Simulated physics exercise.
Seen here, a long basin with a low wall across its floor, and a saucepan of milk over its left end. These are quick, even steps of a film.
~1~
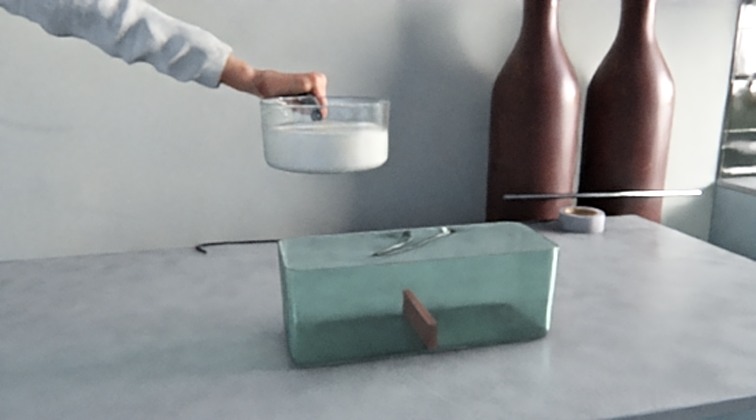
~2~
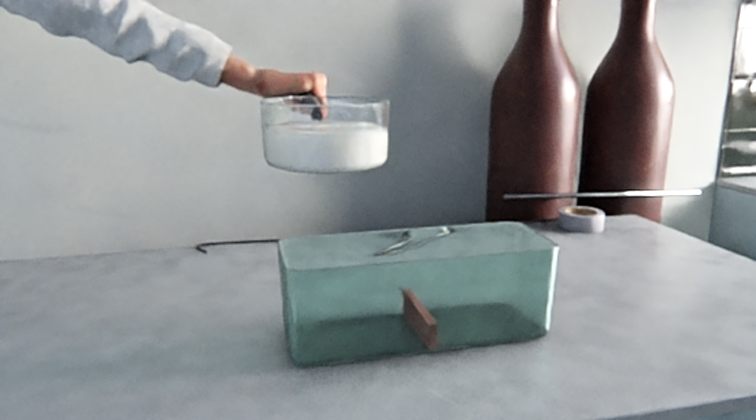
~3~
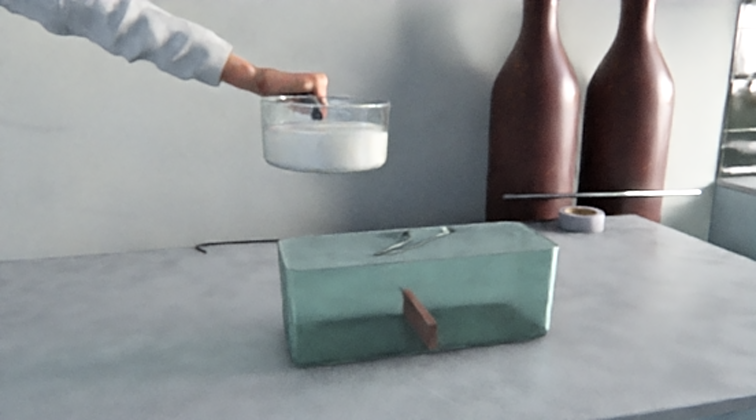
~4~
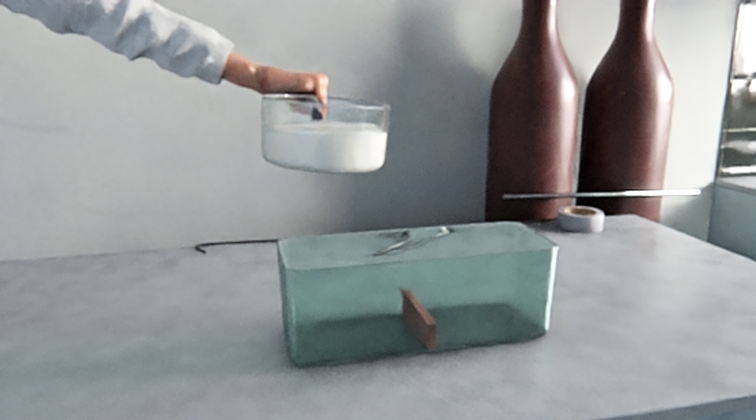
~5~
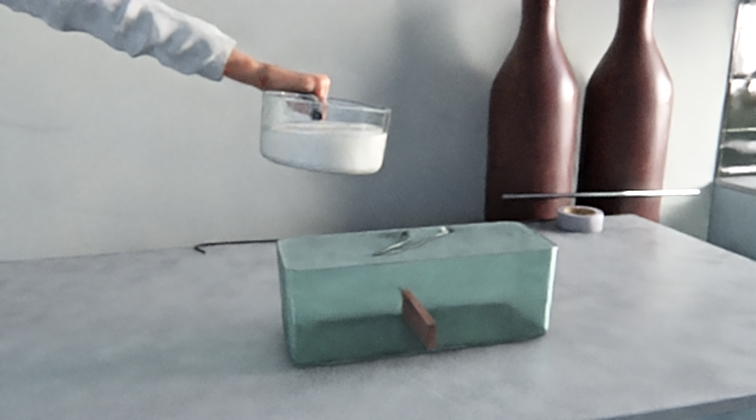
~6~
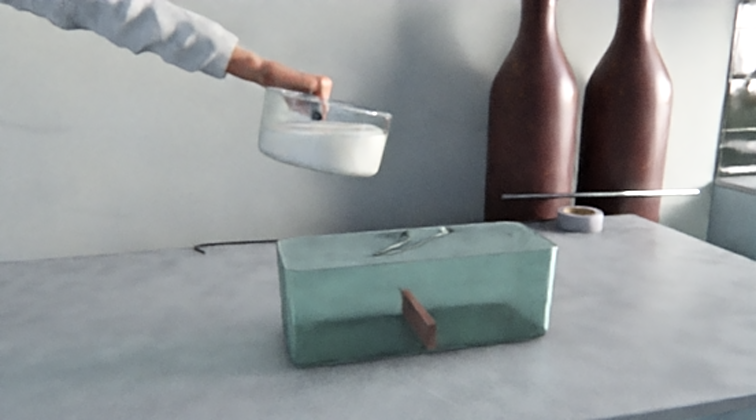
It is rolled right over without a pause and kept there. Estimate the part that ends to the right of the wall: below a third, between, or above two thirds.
In the end from a third to two thirds is right of the wall.
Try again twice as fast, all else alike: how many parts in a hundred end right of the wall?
Close to 35 per cent.
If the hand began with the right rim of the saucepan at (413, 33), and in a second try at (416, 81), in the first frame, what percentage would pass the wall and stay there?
First some 80, then 75 per cent.
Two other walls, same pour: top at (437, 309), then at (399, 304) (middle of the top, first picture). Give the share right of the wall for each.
The first gives 30 %, the second 70 %.
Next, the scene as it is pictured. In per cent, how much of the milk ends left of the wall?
Some 45 per cent.
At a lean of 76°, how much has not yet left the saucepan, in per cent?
Some 55 per cent.
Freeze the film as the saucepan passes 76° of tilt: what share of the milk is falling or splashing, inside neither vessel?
Some 40 per cent.
A moment on, the saucepan is tipped on its side and 53 per cent is still to pour, 2 is left of the wall and 7 right of it.
Next, the saucepan is tipped right over and 6 per cent is still to pour, 32 is left of the wall and 53 right of it.
Then the saucepan is tipped right over and 0 per cent is still to pour, 46 is left of the wall and 54 right of it.
Later the saucepan is tipped right over and 0 per cent is still to pour, 46 is left of the wall and 54 right of it.
At rest 46 per cent lies left of the wall, 54 right of it and 1 outside.
